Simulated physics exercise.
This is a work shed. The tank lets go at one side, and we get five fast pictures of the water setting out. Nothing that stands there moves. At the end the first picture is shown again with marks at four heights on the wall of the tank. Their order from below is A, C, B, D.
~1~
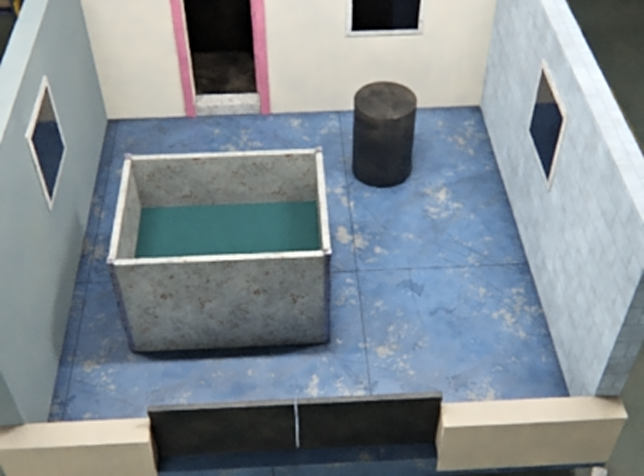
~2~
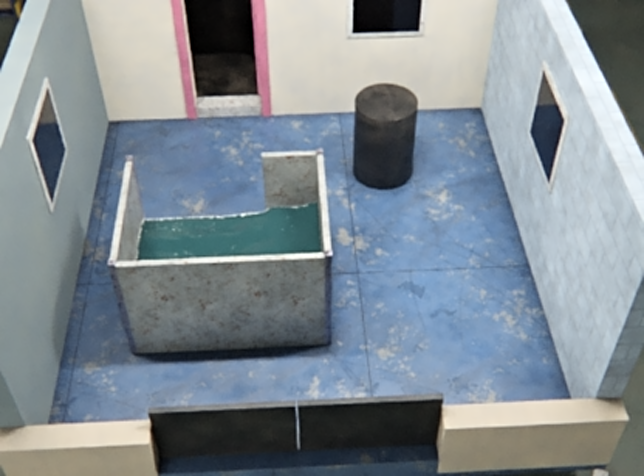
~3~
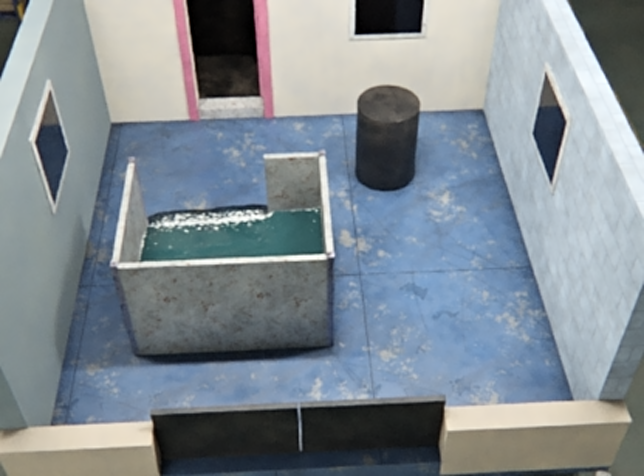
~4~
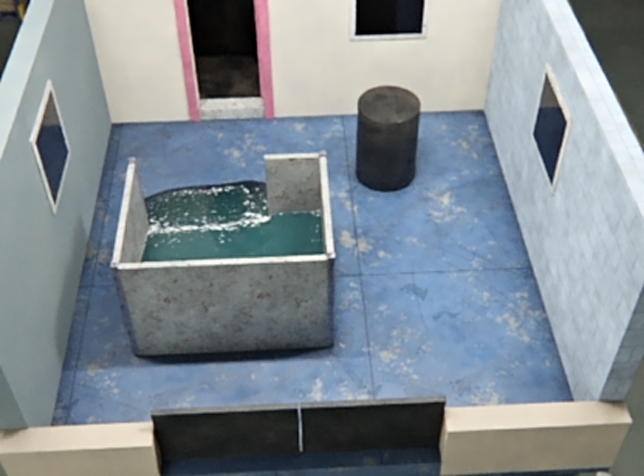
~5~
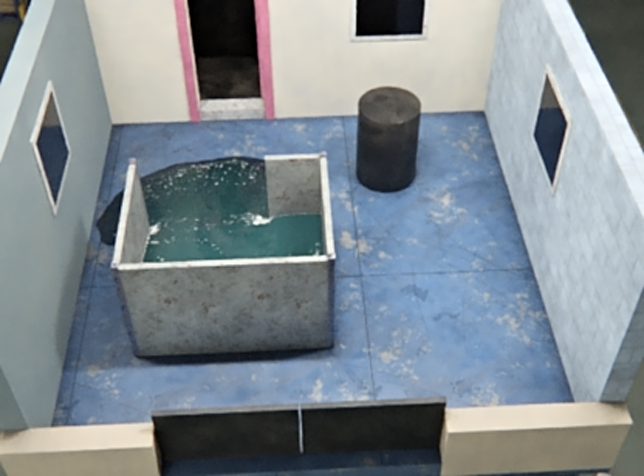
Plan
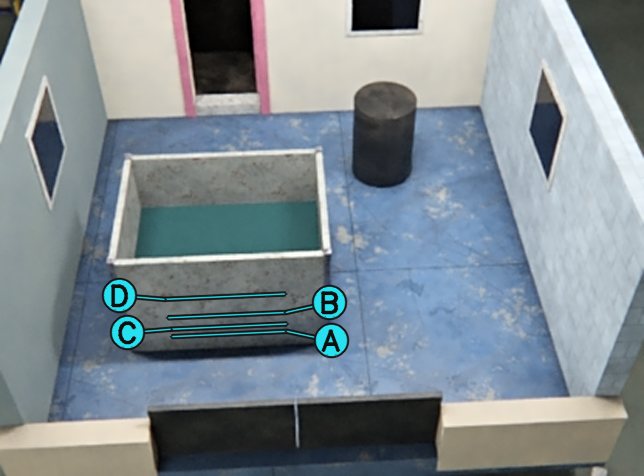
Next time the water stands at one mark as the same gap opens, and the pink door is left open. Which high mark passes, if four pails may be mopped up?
Choose C.
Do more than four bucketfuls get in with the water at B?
Yes.
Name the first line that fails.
It is B.
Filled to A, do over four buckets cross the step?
No, not at all.
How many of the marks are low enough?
Two of them.
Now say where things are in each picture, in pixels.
Water in the tank at rest, its middle at (228, 251); foot of the pink doorway at (229, 114); shut gate at (296, 408).
Water covers 2 % of the ground, its front hidden from here.
Water covers 4 % of the ground, its front hidden from here.
Water covers 8 % of the ground, its front hidden from here.
Water covers 14 % of the ground, its front hidden from here.
On the marked copy, A at (229, 333); B at (227, 315); C at (228, 326); D at (224, 296); from the bottom up A, C, B, D.
With A, nothing gets over.
With B, about 9 bucketfuls get in.
With C, a bucket or two gets in.
With D, dozens of bucketfuls pour in.
